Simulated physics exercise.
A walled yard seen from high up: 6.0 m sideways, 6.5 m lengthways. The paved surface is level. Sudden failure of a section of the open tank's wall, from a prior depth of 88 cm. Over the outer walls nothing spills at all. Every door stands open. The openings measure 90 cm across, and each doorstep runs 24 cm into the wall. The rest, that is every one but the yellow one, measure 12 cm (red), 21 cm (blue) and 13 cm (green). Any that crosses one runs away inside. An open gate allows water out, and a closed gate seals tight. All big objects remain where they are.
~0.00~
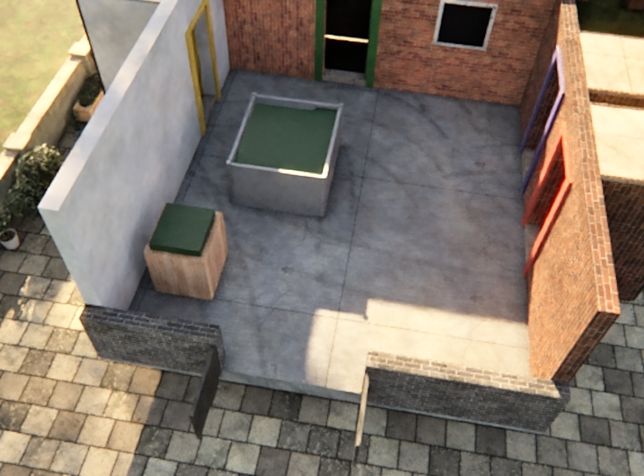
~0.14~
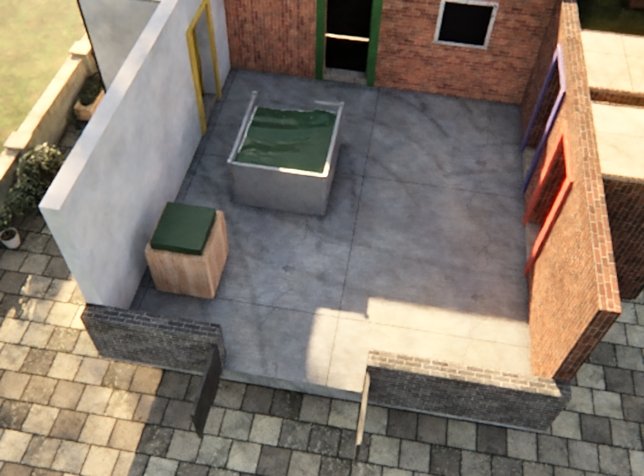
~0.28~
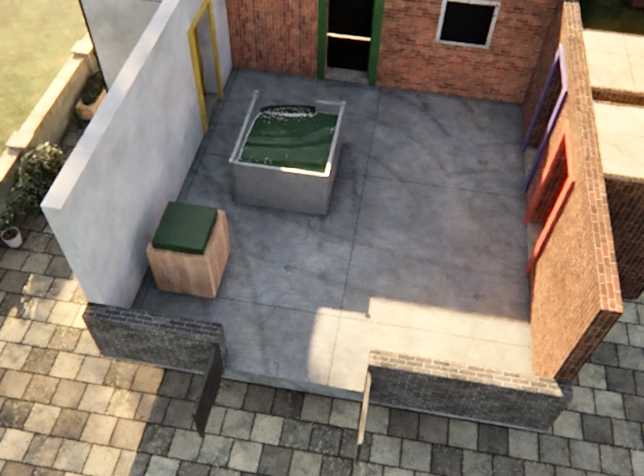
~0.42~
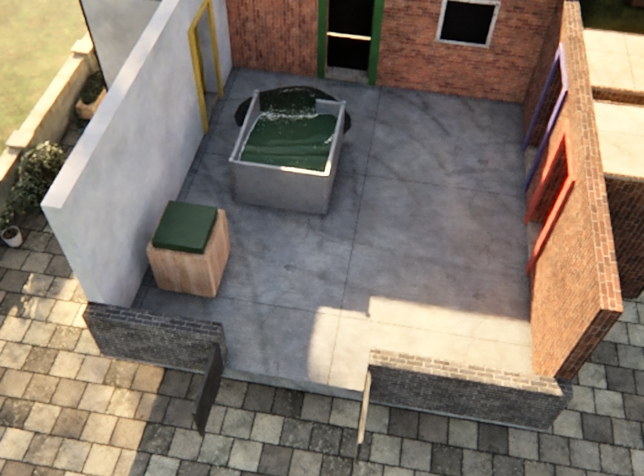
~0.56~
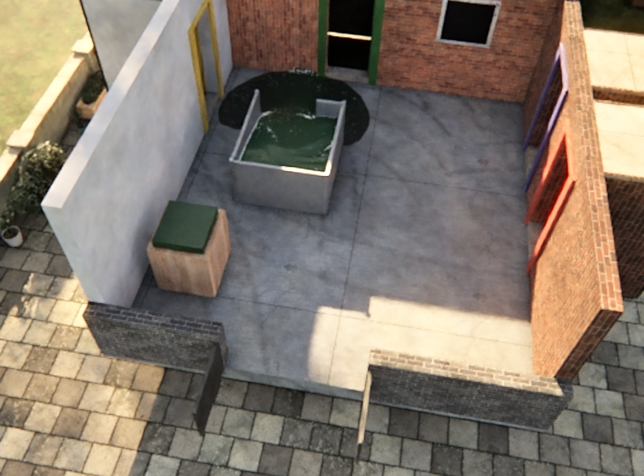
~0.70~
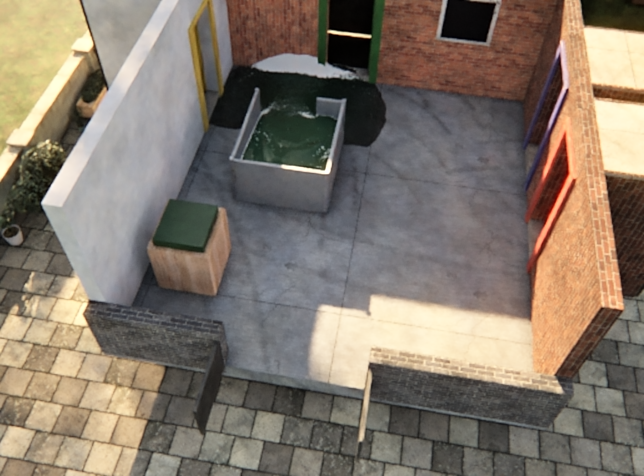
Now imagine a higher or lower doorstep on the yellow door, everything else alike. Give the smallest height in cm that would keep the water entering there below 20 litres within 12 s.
Roughly 14 cm.
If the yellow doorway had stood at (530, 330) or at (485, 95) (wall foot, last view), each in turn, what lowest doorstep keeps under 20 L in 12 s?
About 7.5 cm for the first and 9.0 cm for the second.
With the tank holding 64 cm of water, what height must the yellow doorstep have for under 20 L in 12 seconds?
In that case, roughly 9.5 cm.
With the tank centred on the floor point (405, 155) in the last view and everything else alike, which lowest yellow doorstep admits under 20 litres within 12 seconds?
At least some 15 centimetres tall.
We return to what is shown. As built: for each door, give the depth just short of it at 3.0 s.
Depths in cm: Red 0, yellow 16, blue 9, green 19.
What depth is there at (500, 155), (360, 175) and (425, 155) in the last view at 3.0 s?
Going through the spots in order gives 4, 0 and 2 centimetres.
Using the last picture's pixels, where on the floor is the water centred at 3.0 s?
My guess is close to (310, 126).
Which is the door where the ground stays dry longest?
Last: Red.
After 1.4 s water covers 15 % of the floor, deepest (62 cm) near (234, 65); 9 cm at the yellow door, 0 litres in over its 13 cm doorstep.
After 3.0 s water covers 40 % of the floor, deepest (28 cm) near (242, 66); 16 cm at the yellow door, 16 litres in over its 13 cm doorstep.
After 12.0 s water covers 100 % of the floor, deepest (10 cm) near (526, 248); 4 cm at the yellow door, 25 litres in over its 13 cm doorstep.
At the yellow door as built, the water arrived by 0.7 s and peaked near 20 cm at 2.0 s.
With a doorstep of 11.5 cm, 35 litres would have come in within the 12 s; with 15.5 cm, 12 litres. So under 20 litres takes about 14 cm.
